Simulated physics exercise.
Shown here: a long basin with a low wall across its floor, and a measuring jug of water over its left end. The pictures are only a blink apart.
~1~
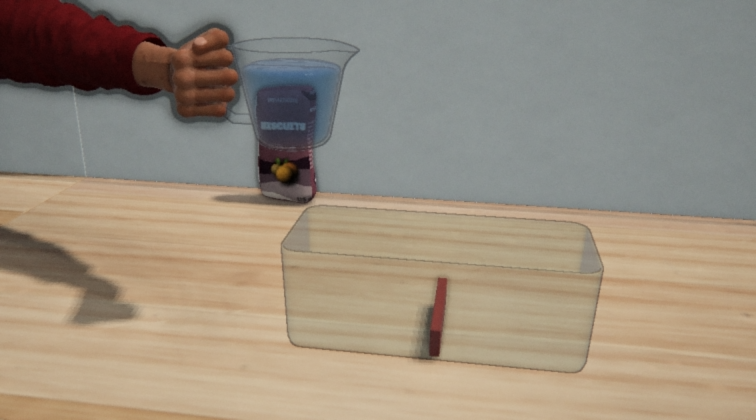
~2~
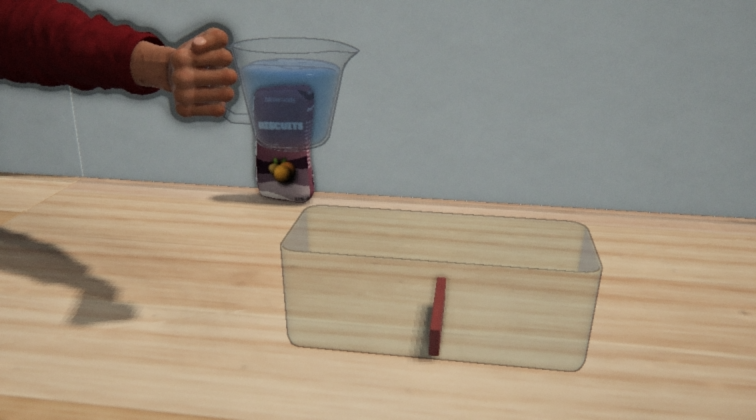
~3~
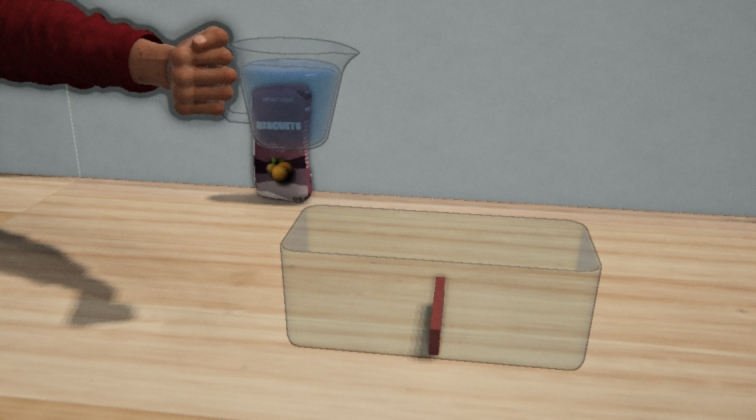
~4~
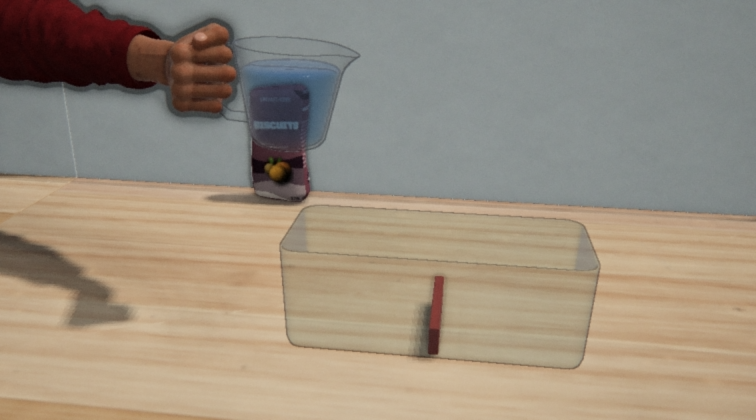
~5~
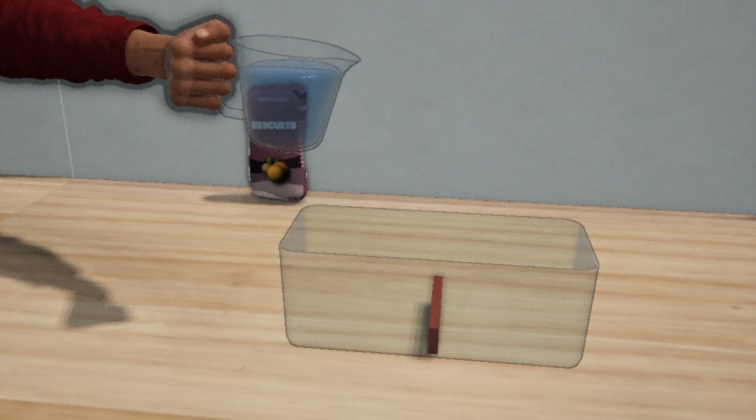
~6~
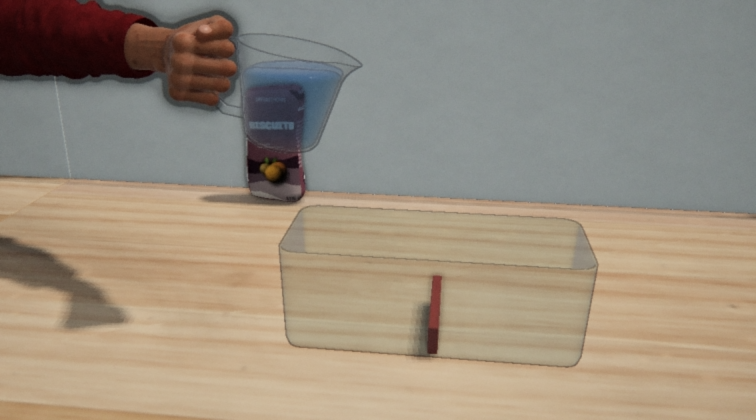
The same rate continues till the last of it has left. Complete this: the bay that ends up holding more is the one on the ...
... left.
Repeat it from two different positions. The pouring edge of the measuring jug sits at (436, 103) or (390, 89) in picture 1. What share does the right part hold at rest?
First try 90 %, second try 45 %.
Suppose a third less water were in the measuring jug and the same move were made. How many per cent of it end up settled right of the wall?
Close to 10 per cent, more or less.
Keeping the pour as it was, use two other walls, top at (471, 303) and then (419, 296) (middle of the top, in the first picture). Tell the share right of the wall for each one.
About 10 % for the first and about 45 % for the second.
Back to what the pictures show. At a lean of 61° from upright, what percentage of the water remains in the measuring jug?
75 per cent, approximately.
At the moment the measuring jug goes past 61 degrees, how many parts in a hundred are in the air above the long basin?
Near 20 parts in a hundred.
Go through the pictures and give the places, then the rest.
In the first picture, it leans 0°; its right rim is at (360, 49); the water meets the walls at (245, 63) and (342, 67); the long basin's rim runs from (295, 227) to (595, 249); the wall's top is at (439, 303).
In the second picture, it leans 0°; its right rim is at (359, 50); the water meets the walls at (244, 64) and (340, 68).
In the third picture, it leans 2°; its right rim is at (360, 52); the water meets the walls at (244, 64) and (340, 69).
In the fourth picture, it leans 4°; its right rim is at (360, 55); the water meets the walls at (244, 64) and (341, 69).
In the fifth picture, it leans 7°; its right rim is at (361, 59); the water meets the walls at (245, 65) and (343, 70).
In the sixth picture, it leans 10°; its right rim is at (363, 65); the water meets the walls at (245, 67) and (345, 71).
A moment on, the tilt is 61° and 75 per cent is still to pour, 5 is left of the wall and 0 right of it.
Next, the tilt is 95° and 16 per cent is still to pour, 60 is left of the wall and 7 right of it.
Then the tilt is 103° and 0 per cent is still to pour, 87 is left of the wall and 9 right of it.
Later the tilt is 103° and 0 per cent is still to pour, 86 is left of the wall and 10 right of it.
At rest 86 per cent lies left of the wall, 10 right of it and 4 outside.
